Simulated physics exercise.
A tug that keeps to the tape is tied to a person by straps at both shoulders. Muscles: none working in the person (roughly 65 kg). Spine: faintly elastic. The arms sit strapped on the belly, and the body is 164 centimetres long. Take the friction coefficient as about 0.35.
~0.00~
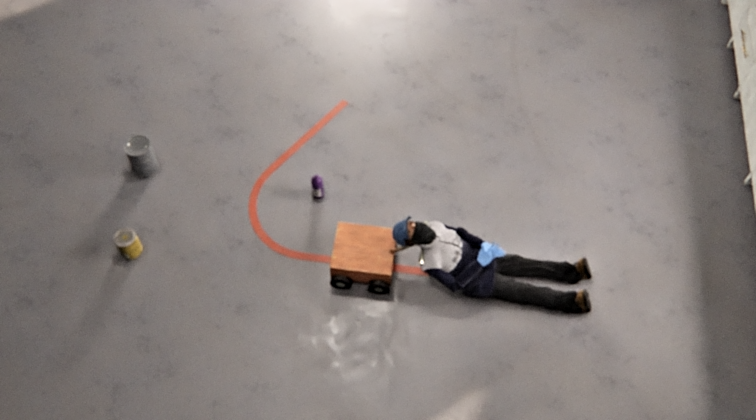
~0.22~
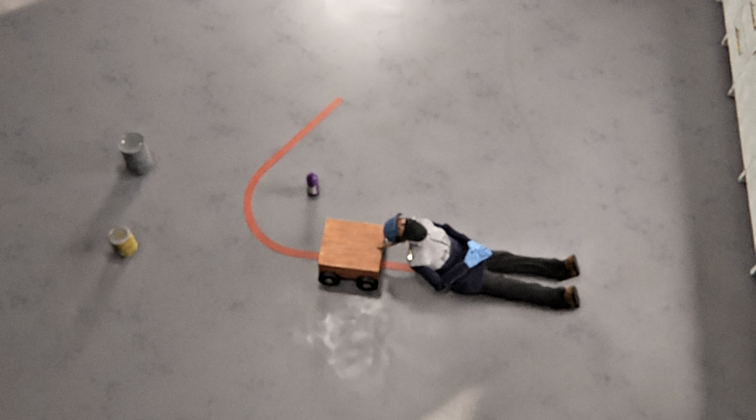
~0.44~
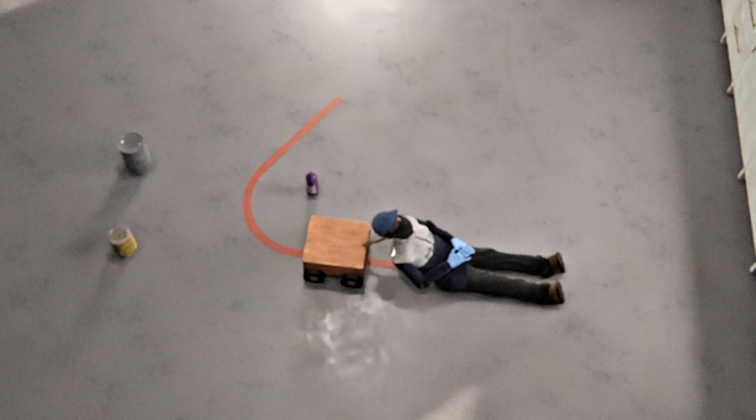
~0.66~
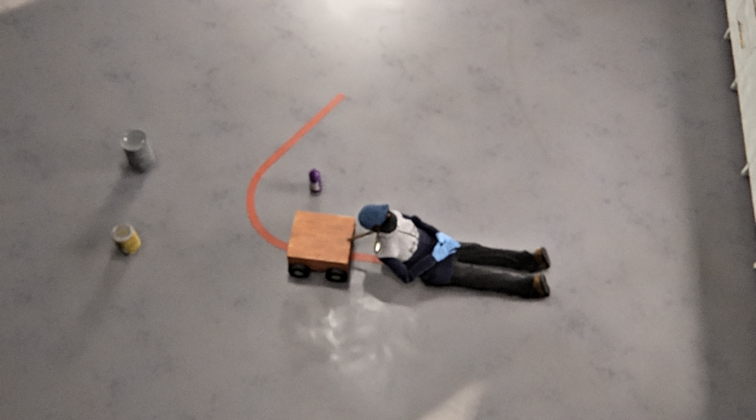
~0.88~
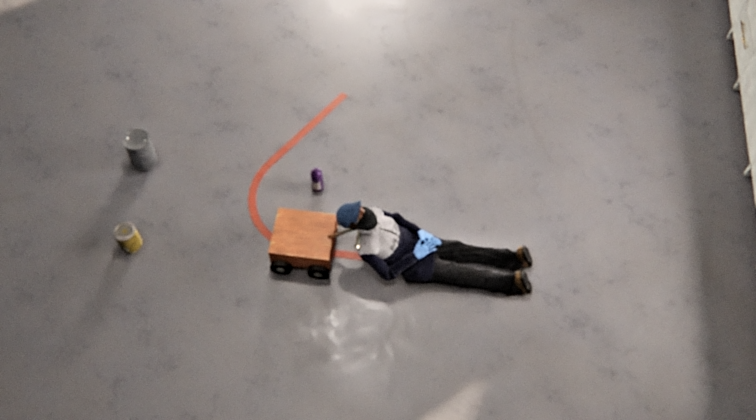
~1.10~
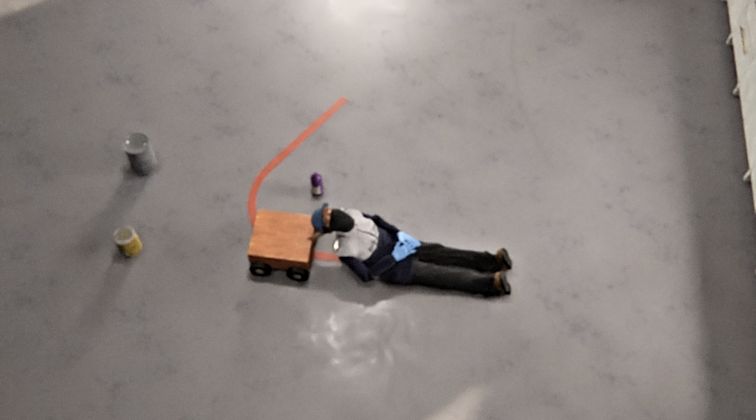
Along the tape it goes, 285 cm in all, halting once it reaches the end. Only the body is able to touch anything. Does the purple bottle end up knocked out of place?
Yes.
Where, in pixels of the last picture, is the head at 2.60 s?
(238, 146).
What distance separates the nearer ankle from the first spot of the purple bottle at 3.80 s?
They are some 40 centimetres apart.
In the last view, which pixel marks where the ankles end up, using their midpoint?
Roughly at (294, 202).
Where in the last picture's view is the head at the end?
End position: Roughly (351, 47) in the last view.
After 1.90 s the purple bottle is where it stood, near (317, 183) in the last picture's view; the nearer ankle is 103 cm from that spot.
After 2.60 s the purple bottle is where it stood, near (317, 183) in the last picture's view; the nearer ankle is 75 cm from that spot.
After 3.20 s the purple bottle is where it stood, near (317, 183) in the last picture's view; the grey bin where it stood; the nearer ankle is 60 cm from that spot.
After 3.80 s the purple bottle is 4 cm from where it stood, near (320, 180) in the last picture's view; the nearer ankle is 43 cm from that spot.
After 4.6 s, purple bottle gets knocked; grey bin stays put; yellow can stays put.
